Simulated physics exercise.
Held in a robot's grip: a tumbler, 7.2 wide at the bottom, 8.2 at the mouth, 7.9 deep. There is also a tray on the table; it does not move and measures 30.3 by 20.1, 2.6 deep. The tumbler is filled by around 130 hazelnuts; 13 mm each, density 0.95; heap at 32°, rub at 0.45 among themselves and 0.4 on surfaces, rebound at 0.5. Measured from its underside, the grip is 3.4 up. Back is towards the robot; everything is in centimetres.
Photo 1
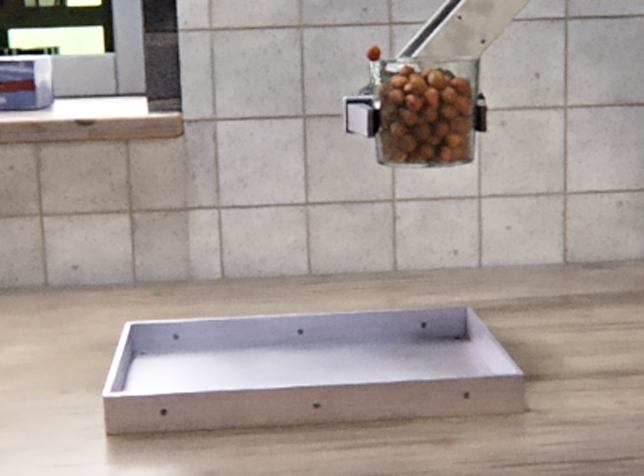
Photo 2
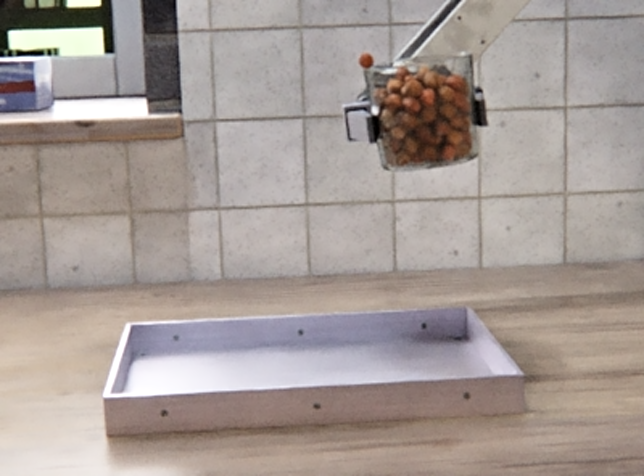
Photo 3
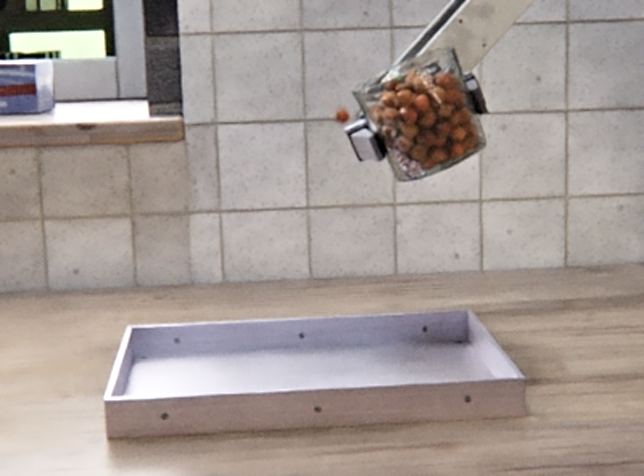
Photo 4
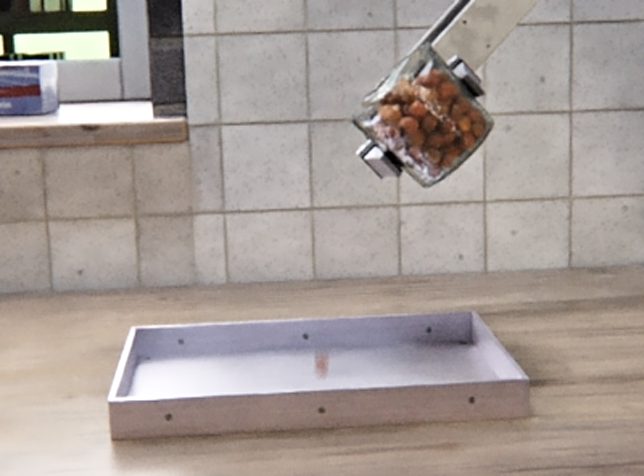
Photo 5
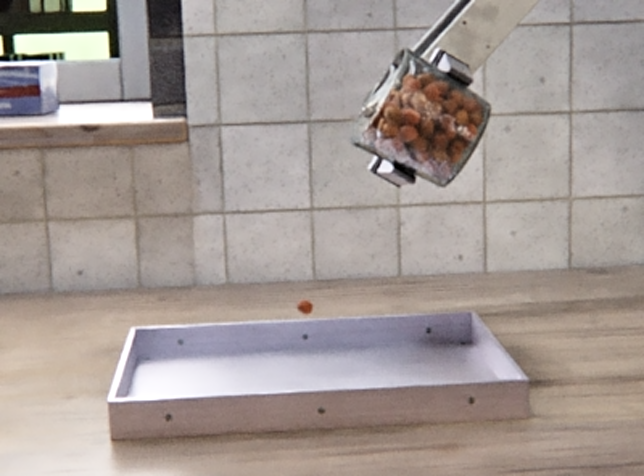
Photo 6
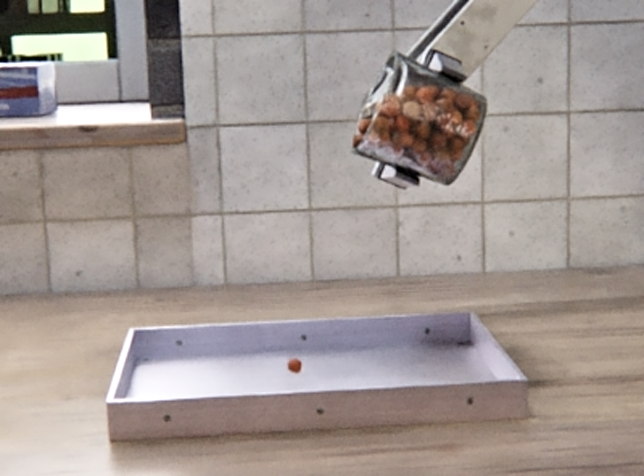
The video shows a robot arm tilting a clear tumbler of hazelnuts steadily to the left above a pale tray on a wooden surface, while a single hazelnut drops into the tray, bounces up and comes back down.
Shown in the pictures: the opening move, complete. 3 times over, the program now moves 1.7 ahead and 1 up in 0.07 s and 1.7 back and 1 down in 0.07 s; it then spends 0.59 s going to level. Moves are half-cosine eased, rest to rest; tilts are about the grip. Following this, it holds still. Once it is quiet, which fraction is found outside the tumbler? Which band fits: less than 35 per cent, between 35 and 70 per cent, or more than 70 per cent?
It falls between 35 and 70 per cent.
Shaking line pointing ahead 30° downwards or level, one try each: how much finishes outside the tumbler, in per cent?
You'd get some 20 per cent with the first setting and some 40 per cent with the second.
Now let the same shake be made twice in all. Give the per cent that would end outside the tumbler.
Roughly 40 in a hundred.
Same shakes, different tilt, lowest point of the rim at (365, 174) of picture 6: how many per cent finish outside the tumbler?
Roughly 85 per cent.
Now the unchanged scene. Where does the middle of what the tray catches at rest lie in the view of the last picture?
It ends up close to (237, 382).
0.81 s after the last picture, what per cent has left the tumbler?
About 45 in a hundred parts are out by then.
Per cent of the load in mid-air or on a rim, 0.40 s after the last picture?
Around 5 percent of the load.
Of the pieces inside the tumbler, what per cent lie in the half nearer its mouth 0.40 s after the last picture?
Near 75 in a hundred.
Then, 0.40 s after the last picture, tilted 65° forward, highest piece 23 above the table; 85 in the tumbler, 37 in the tray, 6 in flight or on a rim.
Then, 0.81 s after the last picture, tilted 17° forward, highest piece 24 above the table; 71 in the tumbler, 55 in the tray, 2 on the table or floor.
Then, 1.21 s after the last picture, level, highest piece 25 above the table; 71 in the tumbler, 55 in the tray, 2 on the table or floor.
Then, 2.26 s after the last picture, level, highest piece 25 above the table; 71 in the tumbler, 55 in the tray, 2 on the table or floor.
Final count, 71 in the tumbler, 55 in the tray, 2 on the table or floor. That is 45 % outside the tumbler.
